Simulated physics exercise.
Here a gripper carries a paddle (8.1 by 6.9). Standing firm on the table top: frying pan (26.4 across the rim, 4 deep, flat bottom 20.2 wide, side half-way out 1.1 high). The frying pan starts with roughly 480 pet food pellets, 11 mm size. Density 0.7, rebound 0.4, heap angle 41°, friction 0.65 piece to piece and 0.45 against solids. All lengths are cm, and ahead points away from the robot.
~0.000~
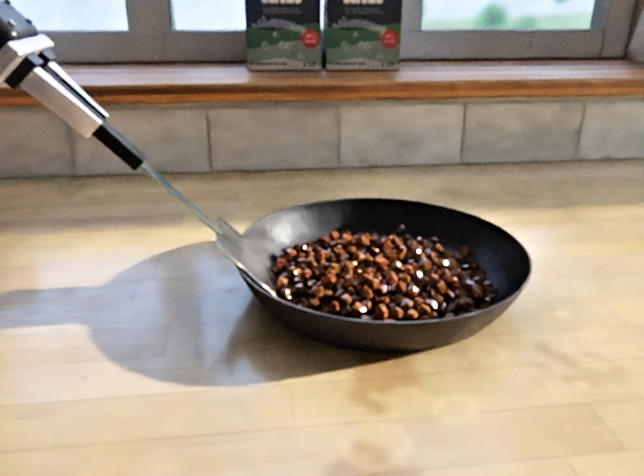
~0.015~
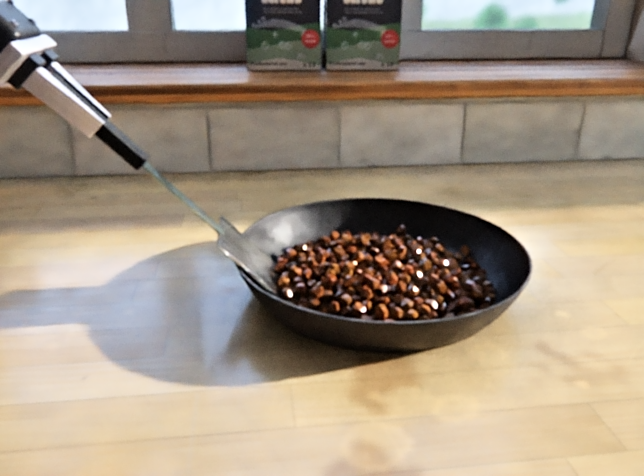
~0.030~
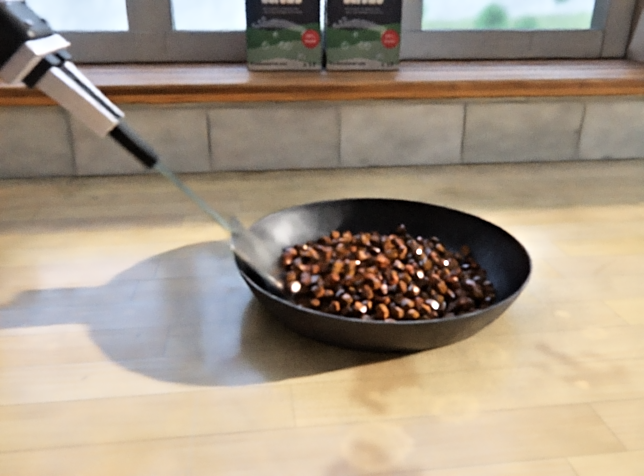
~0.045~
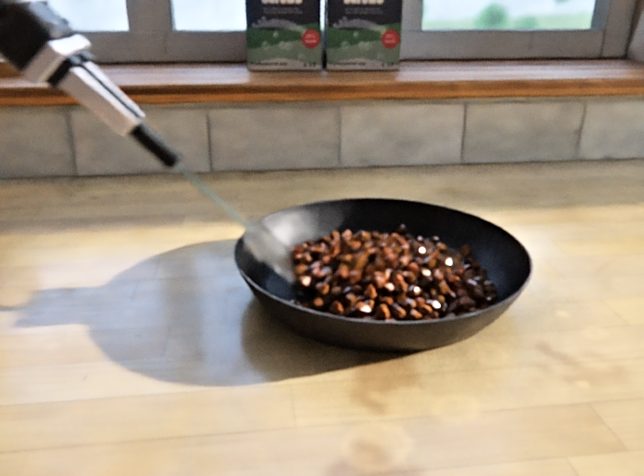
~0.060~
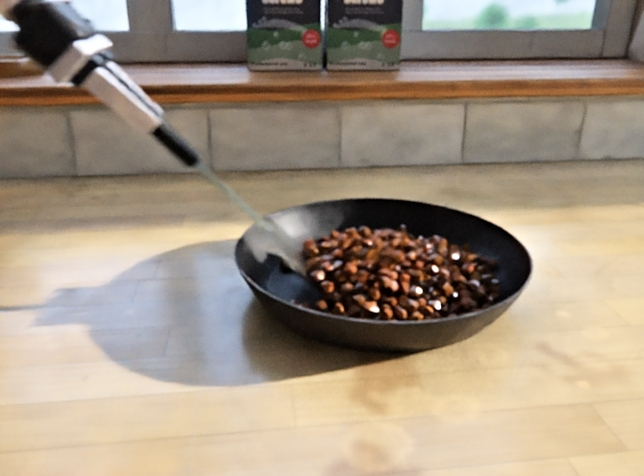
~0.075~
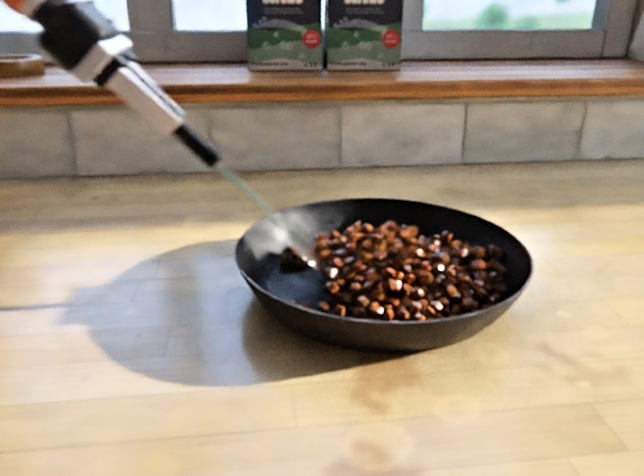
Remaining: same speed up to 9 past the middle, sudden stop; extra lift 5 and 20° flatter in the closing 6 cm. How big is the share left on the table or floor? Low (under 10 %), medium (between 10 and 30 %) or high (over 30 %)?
A medium share, between 10 and 30 %, ends on the table or floor.
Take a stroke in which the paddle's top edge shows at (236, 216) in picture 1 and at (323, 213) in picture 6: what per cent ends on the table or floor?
Some 20 per cent.
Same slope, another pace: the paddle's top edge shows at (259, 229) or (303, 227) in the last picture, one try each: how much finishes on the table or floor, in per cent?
Some 10 and 20 per cent.
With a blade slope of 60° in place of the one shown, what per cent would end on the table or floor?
It would be near 15 per cent.
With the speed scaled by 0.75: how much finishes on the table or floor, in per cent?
About 10 per cent.
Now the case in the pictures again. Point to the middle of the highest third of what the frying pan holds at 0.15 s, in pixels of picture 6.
At about (440, 251).
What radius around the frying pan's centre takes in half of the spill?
Some 34 cm.
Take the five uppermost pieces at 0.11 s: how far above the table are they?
Some 6 cm.
After 0.11 s, sloping 47°, highest piece 7 above the table; 476 in the frying pan.
After 0.15 s, sloping 41°, highest piece 7 above the table; 476 in the frying pan.
After 0.37 s, sloping 27°, highest piece 9 above the table; 406 in the frying pan, 58 on the table or floor, 12 on the blade or in flight.
After 1.42 s, sloping 27°, highest piece 5 above the table; 406 in the frying pan, 70 on the table or floor.
In the end, 406 in the frying pan, 70 on the table or floor. That is 15 % on the table or floor.
